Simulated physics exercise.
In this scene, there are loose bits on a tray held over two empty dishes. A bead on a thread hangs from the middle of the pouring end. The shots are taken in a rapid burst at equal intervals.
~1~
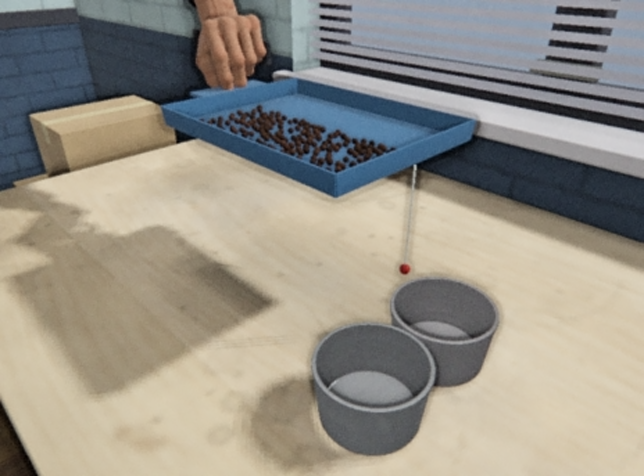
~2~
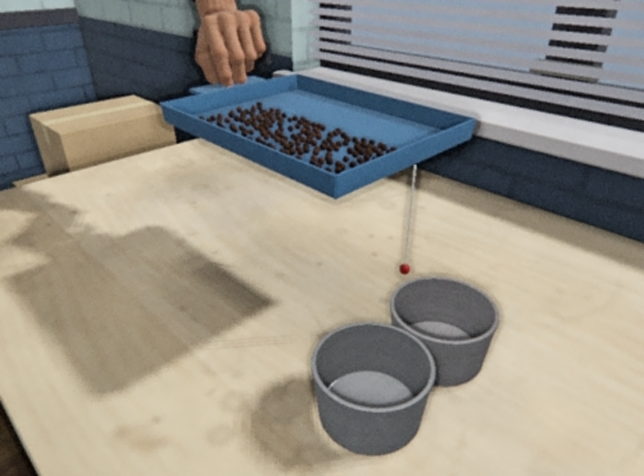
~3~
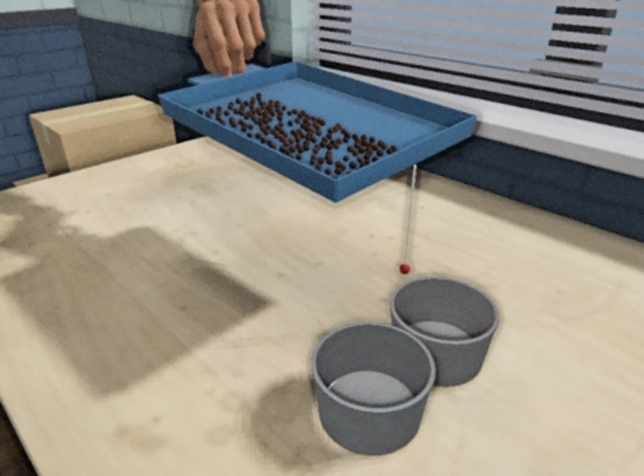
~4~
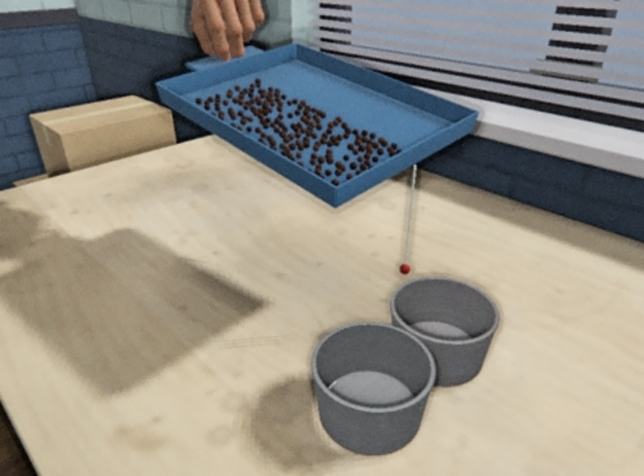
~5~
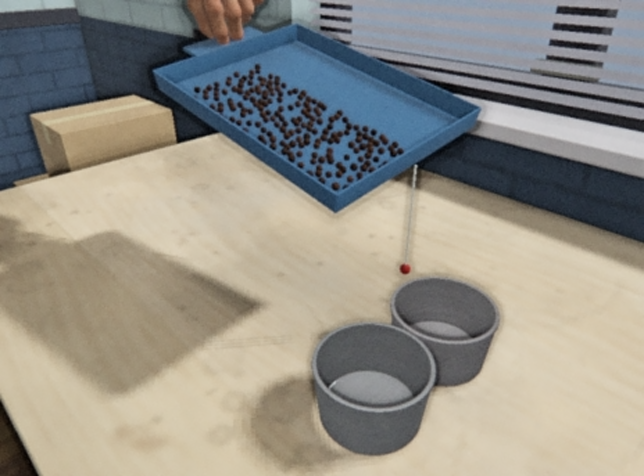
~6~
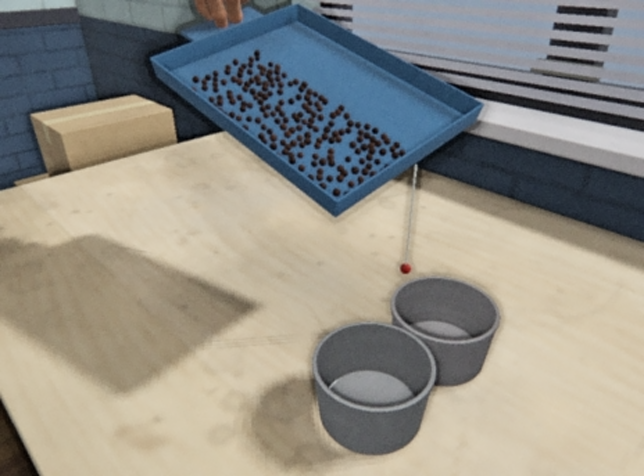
We see a hand holding a blue tray of small dark brown berries above two empty grey dishes; the hand gradually raises the far end, tilting the tray toward its lower left corner while a red bead hangs still.
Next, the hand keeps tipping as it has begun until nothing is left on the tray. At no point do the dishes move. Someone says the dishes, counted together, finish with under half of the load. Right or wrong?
Right.
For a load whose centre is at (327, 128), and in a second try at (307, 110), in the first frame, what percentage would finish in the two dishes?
That would be 20 per cent, and then 30 per cent.
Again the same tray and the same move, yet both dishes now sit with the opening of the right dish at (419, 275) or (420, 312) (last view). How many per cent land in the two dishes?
The first position comes out at 90 per cent, the other at 10 per cent.
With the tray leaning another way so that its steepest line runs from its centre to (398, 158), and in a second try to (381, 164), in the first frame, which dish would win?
Try 1: Right-side dish. Try 2: Left-side dish.
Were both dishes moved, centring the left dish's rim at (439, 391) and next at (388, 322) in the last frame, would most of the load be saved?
First try: Lower than half; second try: Lower than half.
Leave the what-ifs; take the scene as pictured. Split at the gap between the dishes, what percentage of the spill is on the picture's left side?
Near 100 in a hundred.
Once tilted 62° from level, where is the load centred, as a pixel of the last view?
Centre estimate: (320, 173).
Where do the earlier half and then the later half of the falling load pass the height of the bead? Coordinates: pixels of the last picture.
Early half (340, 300), late half (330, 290).
Shortly afterwards, tray tipped steeply; all but a few on the tray; only a few in the air.
Next, tray tipped right over; all but a few on the tray; a little in the left dish; only a few outside both.
Some moments later, tray tipped past a quarter turn; a little in the left dish; only a few in the right dish; all but a few outside both.
In the end, tray tipped past a quarter turn; a little in the left dish; only a few in the right dish; all but a few outside both.
